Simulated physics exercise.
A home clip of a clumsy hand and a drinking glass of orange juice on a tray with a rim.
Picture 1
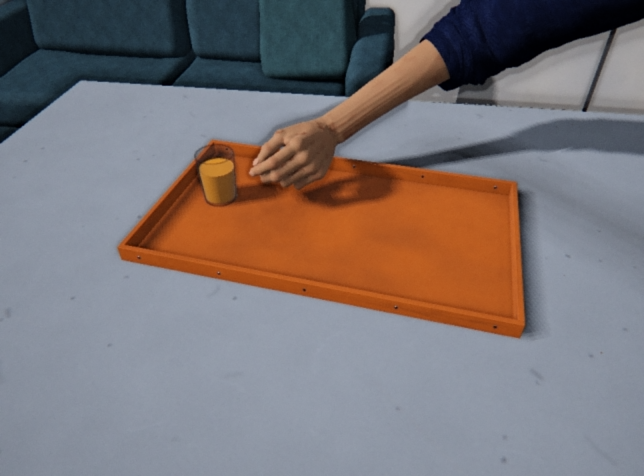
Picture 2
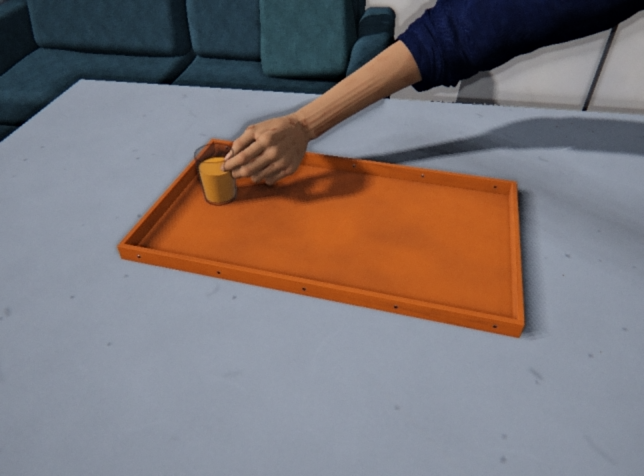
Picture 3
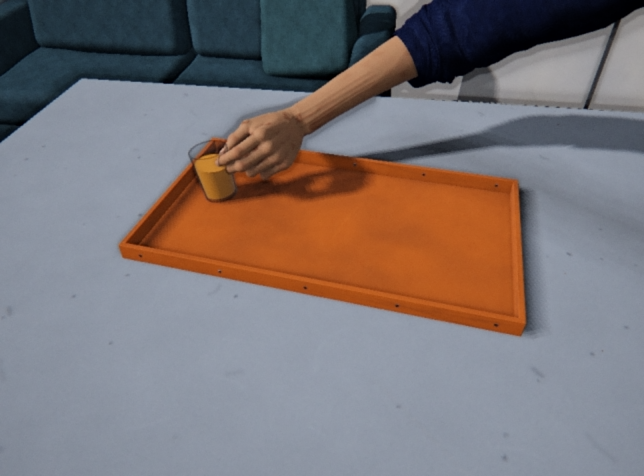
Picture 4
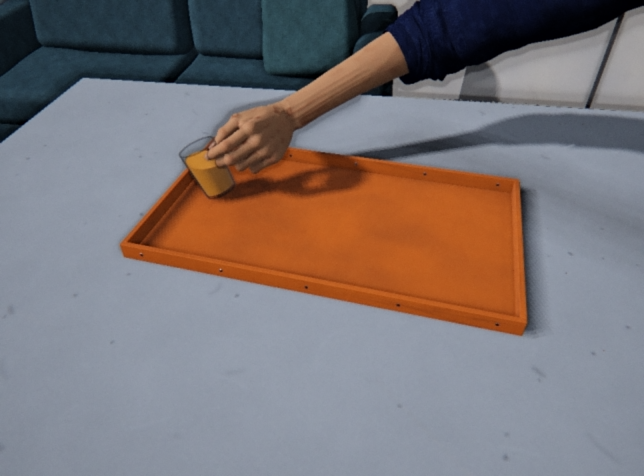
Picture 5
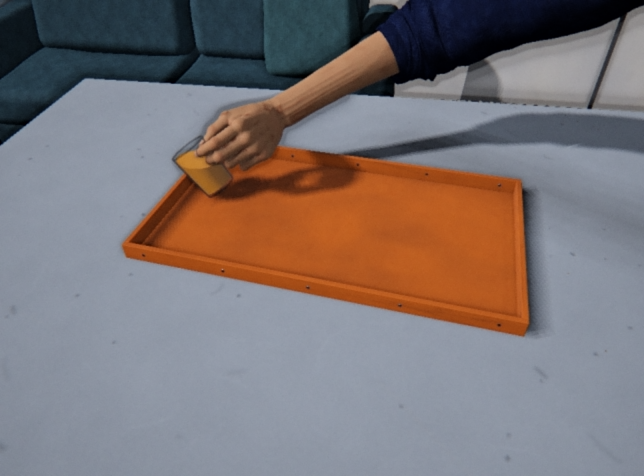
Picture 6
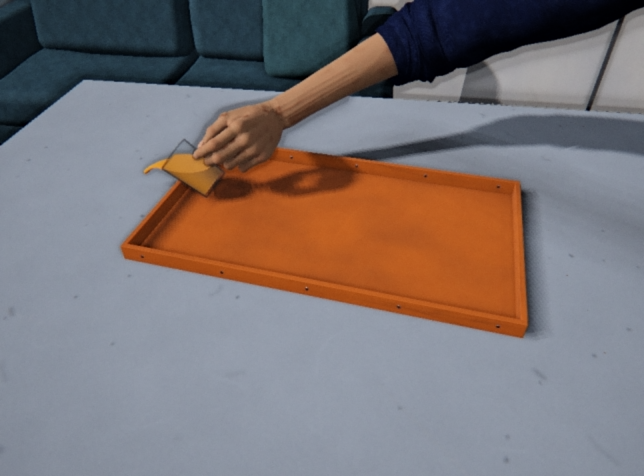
A hand reached left to a glass of orange juice on an orange tray and pushed its side, tilting it further and further left until juice poured out over the rim.
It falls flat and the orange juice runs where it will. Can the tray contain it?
It gets out on to the top.
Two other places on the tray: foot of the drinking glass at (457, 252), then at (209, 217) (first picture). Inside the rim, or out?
At the first place it is held by the rim, at the second it escapes from the tray.
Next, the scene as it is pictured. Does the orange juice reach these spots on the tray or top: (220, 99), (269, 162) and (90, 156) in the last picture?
First clear of it, second dry, third soaked.
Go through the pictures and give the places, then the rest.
It stands upright; drinking glass (217, 174) about two thirds full; tray (319, 281), in the first picture.
Fingers against its side; drinking glass about two thirds full, surface at (216, 167), in the second picture.
Fingers against its side; drinking glass (214, 170) about two thirds full, in the third picture.
Fingers against its side; drinking glass (208, 167) tipped 20°; tray (321, 279), in the fourth picture.
Fingers against its side; drinking glass (203, 166) tipped 35°, in the fifth picture.
It is falling; drinking glass (193, 169) tipped 55°, in the sixth picture.
A moment on, the drinking glass lies across the rim; the puddle covers about as much as a plate; it spreads outside the tray.
Further on, the puddle covers about as much as a tray; it spreads outside the tray.
When it is over, the puddle covers about as much as a tray; it spreads outside the tray.
